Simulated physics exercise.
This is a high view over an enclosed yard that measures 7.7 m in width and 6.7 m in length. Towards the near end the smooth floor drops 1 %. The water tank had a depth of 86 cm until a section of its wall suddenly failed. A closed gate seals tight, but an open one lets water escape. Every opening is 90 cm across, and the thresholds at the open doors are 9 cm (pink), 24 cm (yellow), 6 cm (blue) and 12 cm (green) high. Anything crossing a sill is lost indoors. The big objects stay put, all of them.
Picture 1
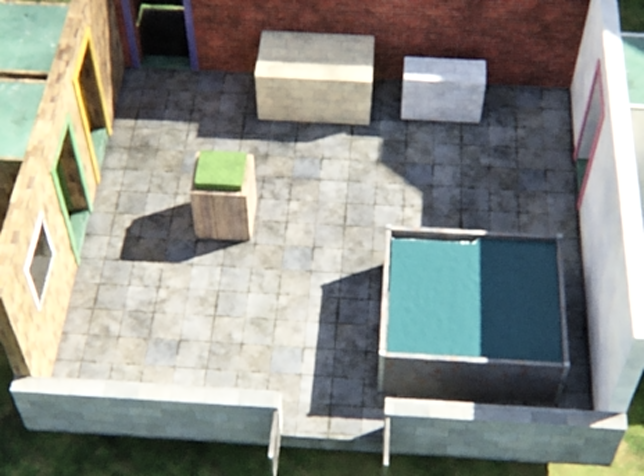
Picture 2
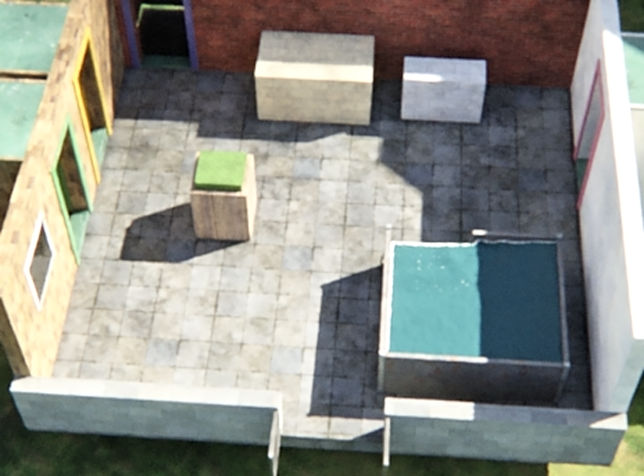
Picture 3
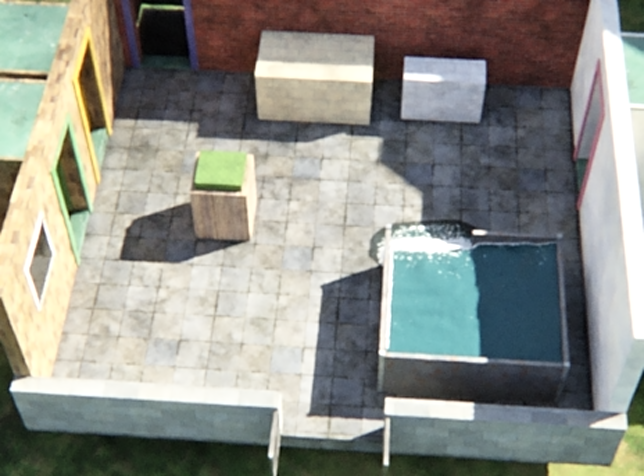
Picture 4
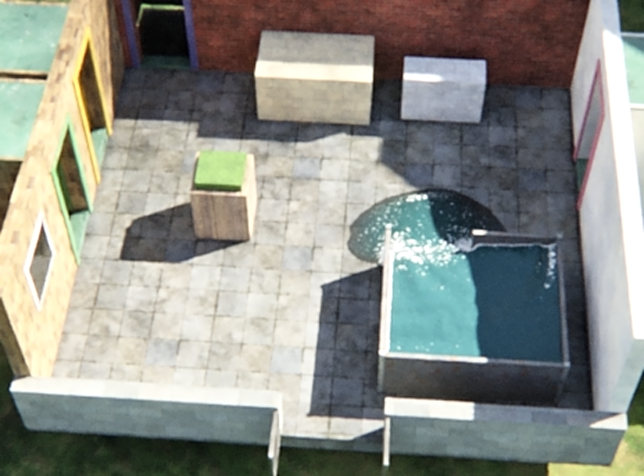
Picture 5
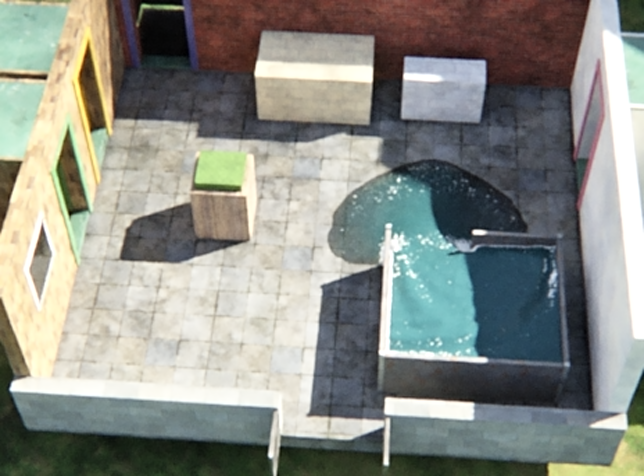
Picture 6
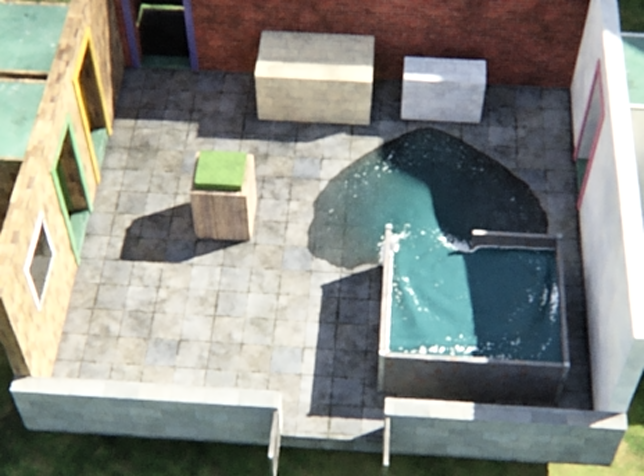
Water in a full tank at the right of a walled, paved yard poured out through a gap in its far side, then spread across the floor in a steadily widening, glinting pool.
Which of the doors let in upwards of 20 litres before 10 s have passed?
At the end, the pink door will most likely bust the limit. The yellow door will most likely respect the limit. The blue door will most likely bust the limit. The green door will most likely respect the limit.
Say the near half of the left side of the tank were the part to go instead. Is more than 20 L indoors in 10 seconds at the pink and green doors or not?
Result: Pink limit not passed, green limit passed.
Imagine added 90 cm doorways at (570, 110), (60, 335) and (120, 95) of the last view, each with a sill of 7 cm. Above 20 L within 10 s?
In that order: Beyond it, short of it, beyond it.
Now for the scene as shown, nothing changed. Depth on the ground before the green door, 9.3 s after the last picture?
Reading: Close to 9.0 cm.
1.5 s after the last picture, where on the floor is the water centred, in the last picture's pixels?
It lies at roughly (441, 248) in pixels.
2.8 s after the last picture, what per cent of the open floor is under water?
I'd say around 50 % is wet.
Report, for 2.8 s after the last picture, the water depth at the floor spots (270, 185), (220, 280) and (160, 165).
Listed order: 2 / 0 / 5 cm.
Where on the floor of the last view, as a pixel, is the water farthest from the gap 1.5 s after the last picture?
I'd mark it close to (160, 105).
Then, 0.7 s after the last picture water covers 30 % of the floor and is deepest (46 cm) near (424, 258); pink door 7 cm at the sill, 0 L in, yellow door not reached, blue door not reached, green door not reached.
Then, 1.5 s after the last picture water covers 40 % of the floor and is deepest (44 cm) near (376, 85); pink door 4 cm at the sill, 0 L in, yellow door not reached, blue door not reached, green door not reached.
Then, 2.8 s after the last picture water covers 50 % of the floor and is deepest (36 cm) near (492, 91); pink door 15 cm at the sill, 4 L in, yellow door 19 cm at the sill, 0 L in, blue door 9 cm at the sill, 2 L in, green door 2 cm at the sill, 0 L in.
Then, 5.3 s after the last picture water covers 75 % of the floor and is deepest (26 cm) near (590, 427); pink door 13 cm at the sill, 81 L in, yellow door 15 cm at the sill, 0 L in, blue door 10 cm at the sill, 39 L in, green door 10 cm at the sill, 0 L in.
Then, 9.3 s after the last picture water covers 95 % of the floor and is deepest (16 cm) near (45, 404); pink door 8 cm at the sill, 102 L in, yellow door 14 cm at the sill, 0 L in, blue door 11 cm at the sill, 72 L in, green door 9 cm at the sill, 0 L in.
